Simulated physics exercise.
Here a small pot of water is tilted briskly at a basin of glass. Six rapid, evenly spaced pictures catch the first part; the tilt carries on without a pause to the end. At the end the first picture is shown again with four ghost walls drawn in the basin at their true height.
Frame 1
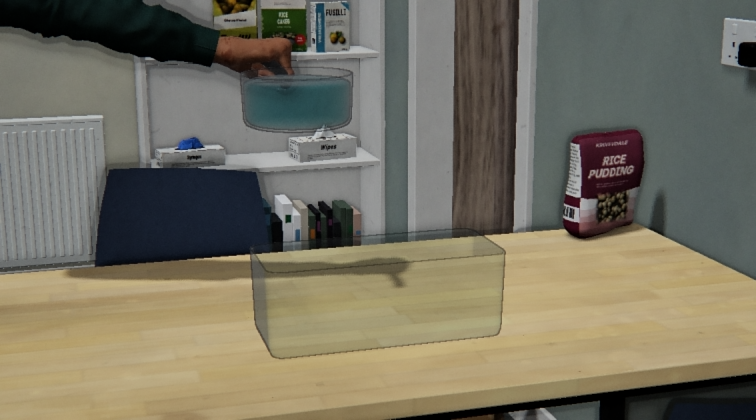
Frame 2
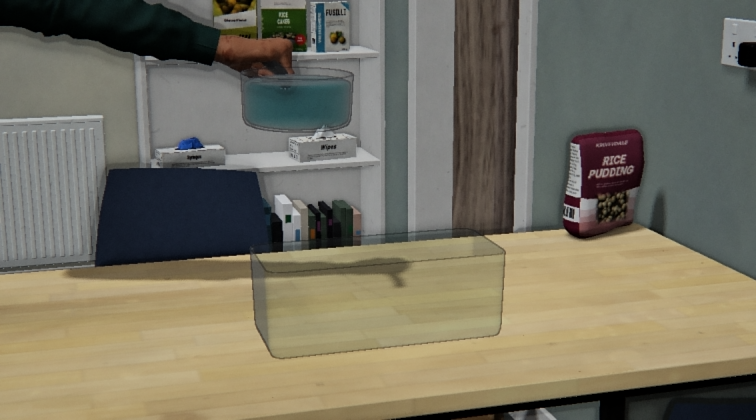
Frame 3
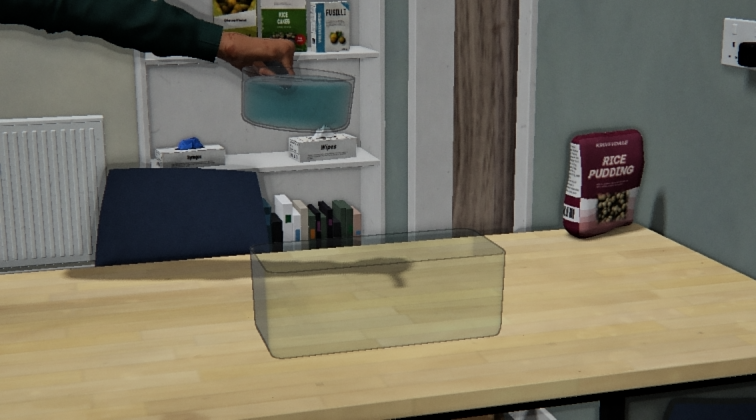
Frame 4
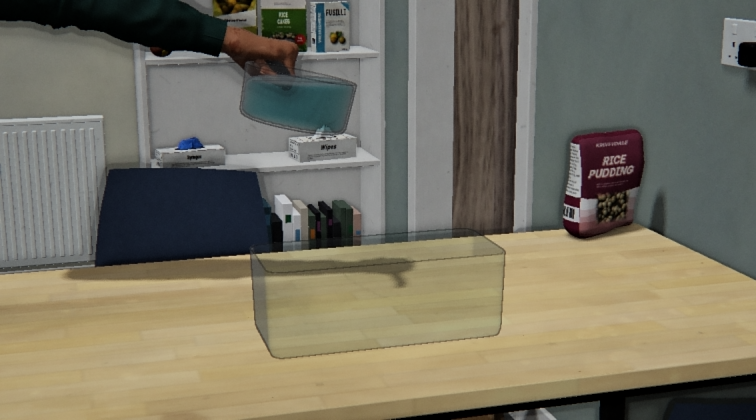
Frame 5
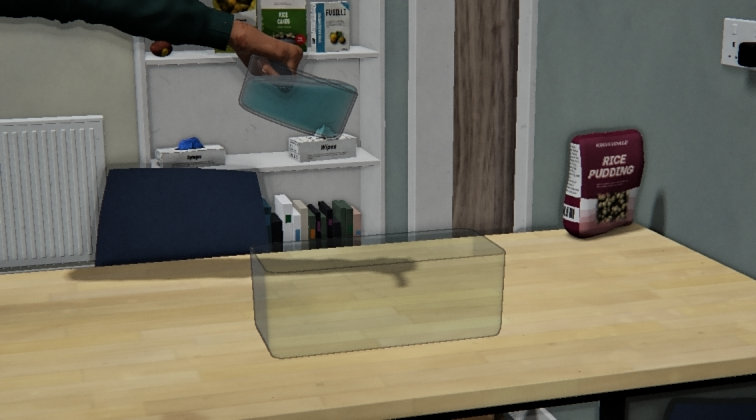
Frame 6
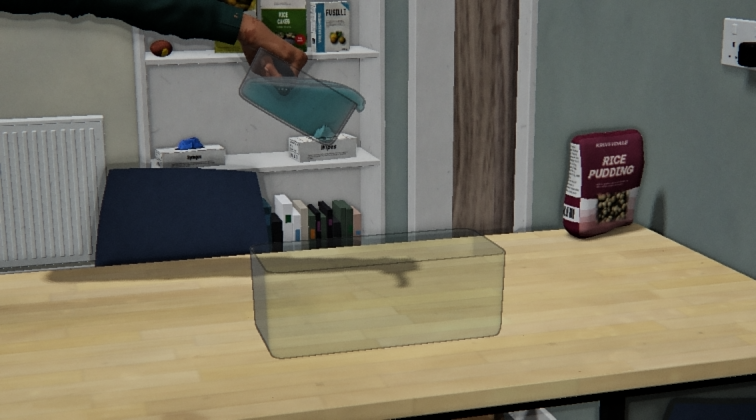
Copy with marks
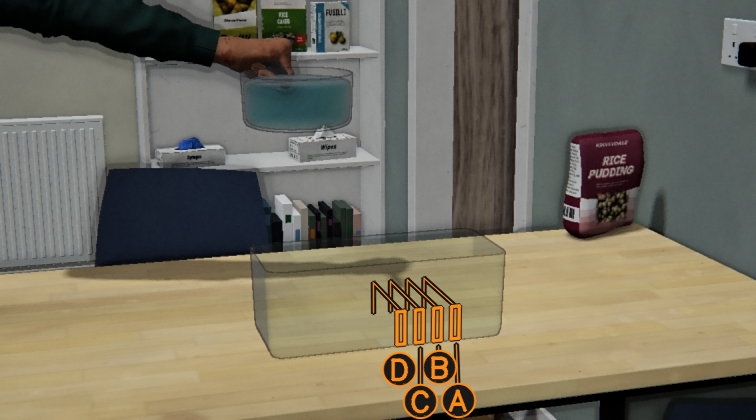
A hand tilting a clear pot of blue water rightward above a glass basin, the water just starting over its lip.
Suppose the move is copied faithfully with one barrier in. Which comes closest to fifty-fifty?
Best: C.
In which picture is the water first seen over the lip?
Picture 5.
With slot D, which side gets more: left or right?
The right one.
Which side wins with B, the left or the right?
The left side.
On the marked copy, A at (456, 344); B at (438, 346); C at (420, 348); D at (402, 350).
Choosing A, about 92 % ends left of the wall and 5 % right of it.
Choosing B, about 74 % ends left of the wall and 21 % right of it; 5 % is lost outside.
Choosing C, about 52 % ends left of the wall and 45 % right of it.
Choosing D, about 28 % ends left of the wall and 70 % right of it.
